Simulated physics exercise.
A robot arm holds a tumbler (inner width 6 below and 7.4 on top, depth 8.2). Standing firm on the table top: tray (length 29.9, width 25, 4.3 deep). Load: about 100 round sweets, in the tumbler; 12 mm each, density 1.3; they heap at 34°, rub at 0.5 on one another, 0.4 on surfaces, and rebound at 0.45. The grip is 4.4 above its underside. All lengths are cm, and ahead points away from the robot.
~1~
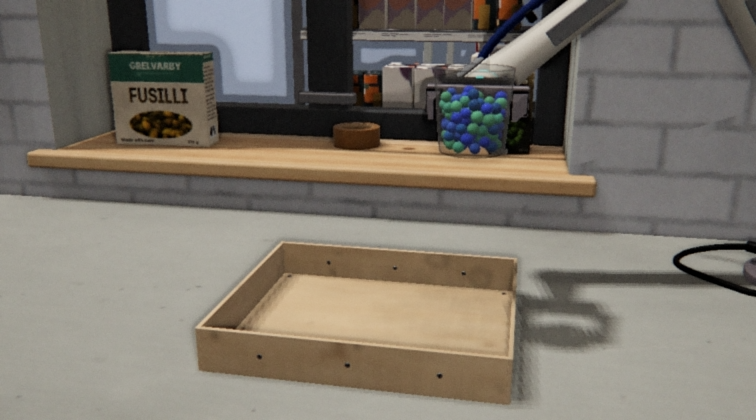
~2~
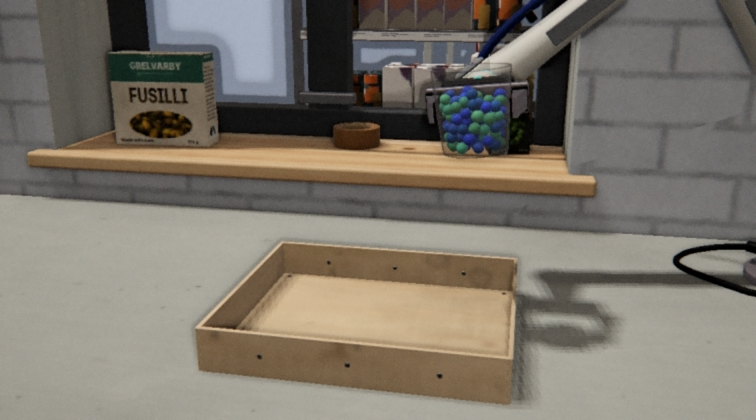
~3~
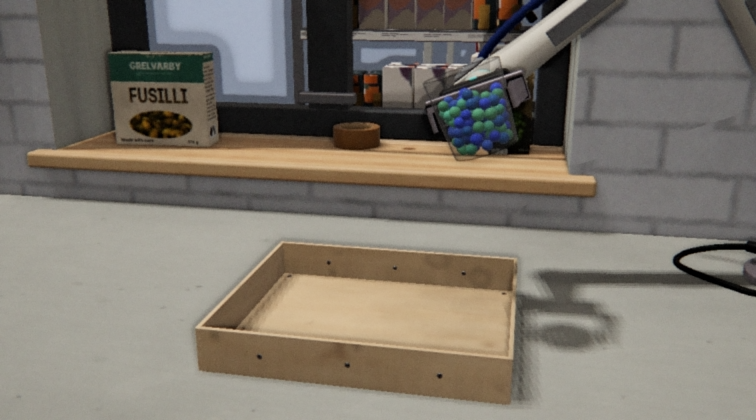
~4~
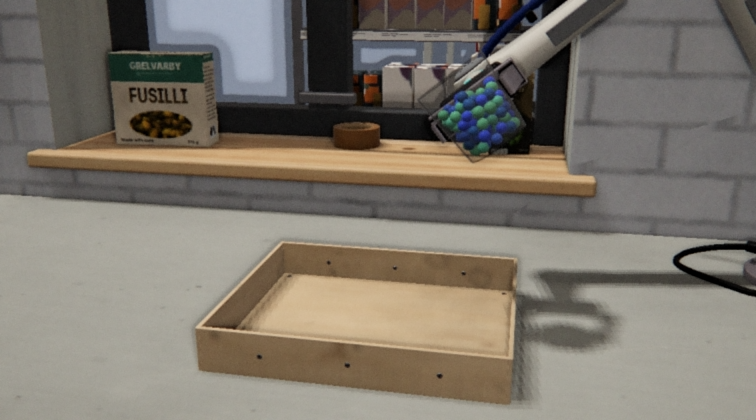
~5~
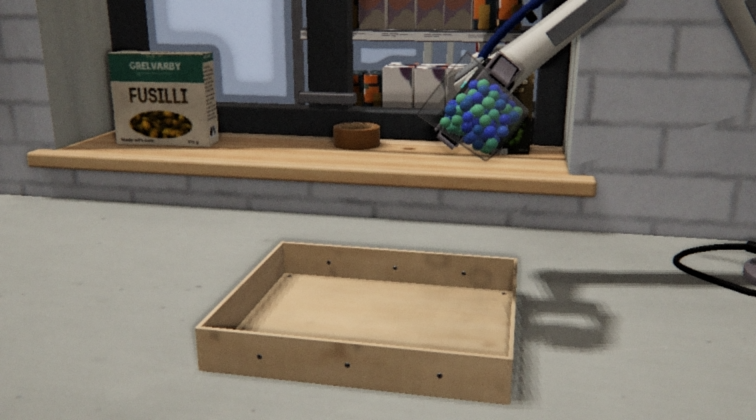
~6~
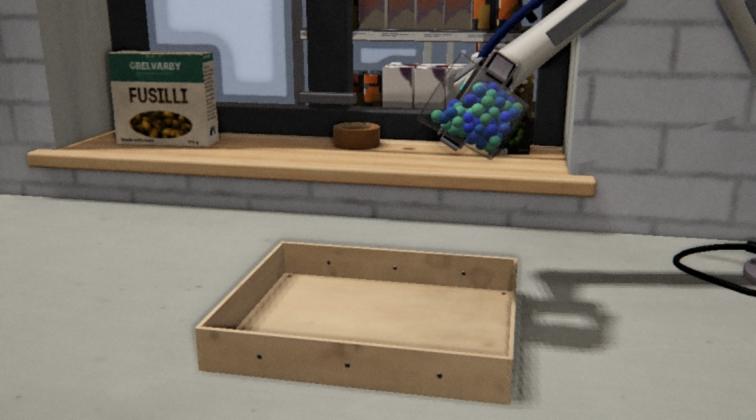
A clear tumbler packed with round blue and green sweets, held by a white robot arm reaching in from the upper right, tilts steadily over toward the left, the sweets shifting and bunching toward its lowered rim. A fixed, slightly raised view across a pale counter shows an empty, shallow wooden tray in front. Behind, a green-and-white fusilli box and small brown bowl sit on a wooden windowsill against grey brick.
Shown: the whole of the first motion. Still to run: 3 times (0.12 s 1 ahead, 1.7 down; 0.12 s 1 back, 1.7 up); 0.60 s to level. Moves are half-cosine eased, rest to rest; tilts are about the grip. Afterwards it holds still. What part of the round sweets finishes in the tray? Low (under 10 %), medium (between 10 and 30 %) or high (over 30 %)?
Answer: Low; under 10 % of the round sweets finish in the tray.
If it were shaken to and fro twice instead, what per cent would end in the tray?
Then about 0 per cent.
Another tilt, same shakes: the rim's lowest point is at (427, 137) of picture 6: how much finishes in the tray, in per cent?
Some 15 per cent.
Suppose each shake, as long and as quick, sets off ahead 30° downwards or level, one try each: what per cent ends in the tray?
About 0 and 0 per cent.
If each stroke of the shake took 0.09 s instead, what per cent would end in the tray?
It would be near 0 per cent.
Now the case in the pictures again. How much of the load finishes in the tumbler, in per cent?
Roughly 100 per cent.
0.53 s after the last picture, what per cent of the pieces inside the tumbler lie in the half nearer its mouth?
Some 35 per cent.
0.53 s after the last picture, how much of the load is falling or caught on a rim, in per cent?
Some 0 per cent.
Then, 0.53 s on, tilted 58° forward, highest piece 27 above the table; 104 in the tumbler.
Then, 1.06 s on, tilted 24° forward, highest piece 26 above the table; 104 in the tumbler.
Then, 1.52 s on, level, highest piece 28 above the table; 104 in the tumbler.
Then, 2.57 s on, level, highest piece 28 above the table; 104 in the tumbler.
In the end, 104 in the tumbler. That is 0 % in the tray.
